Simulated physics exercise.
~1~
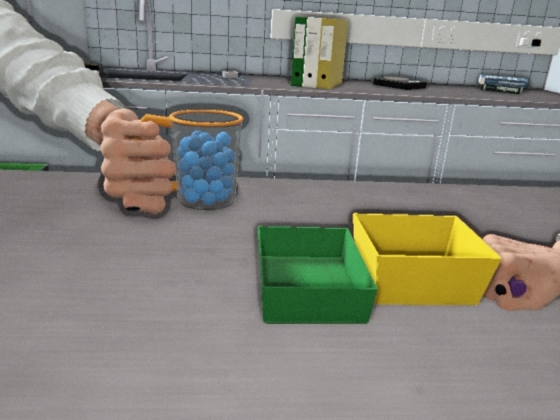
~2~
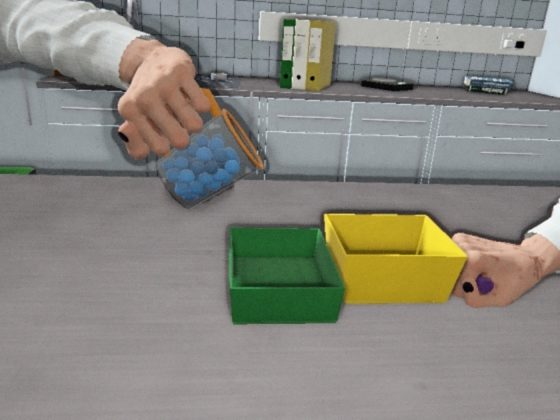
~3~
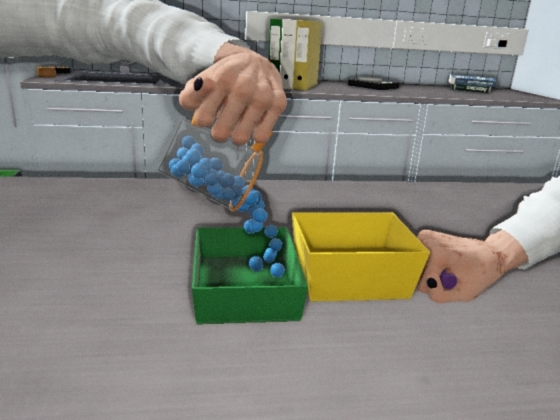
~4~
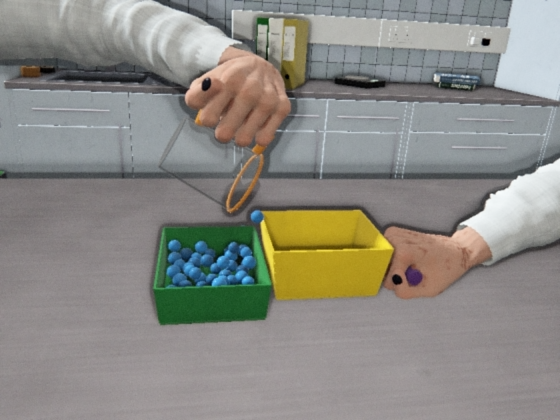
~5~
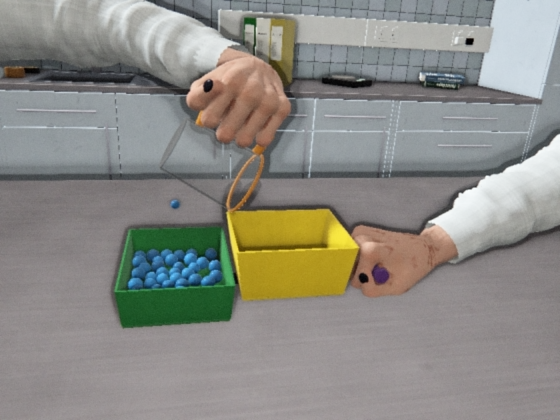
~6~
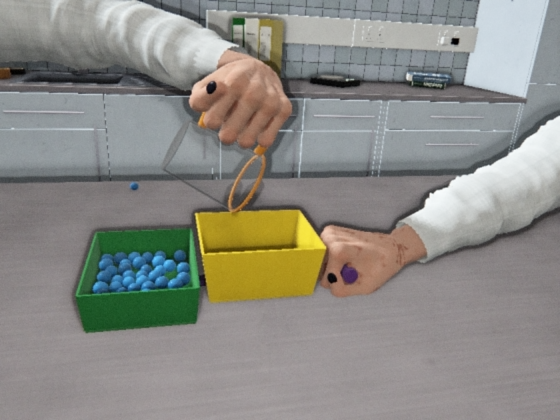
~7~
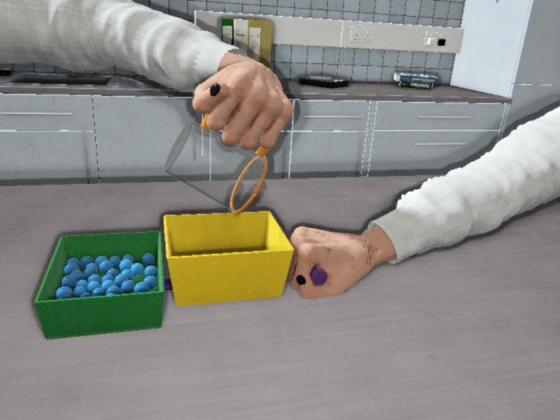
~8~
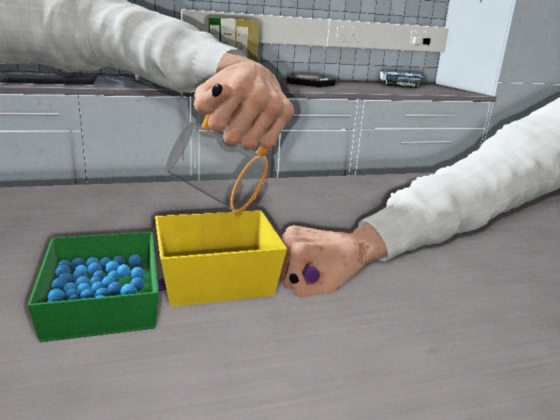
The clip shows a hand tipping a clear cup of blue balls over a green tin while another hand slides the joined green and yellow tins left along a table; nearly all the balls settle in the green tin, and the yellow one stays empty beneath the upturned cup.
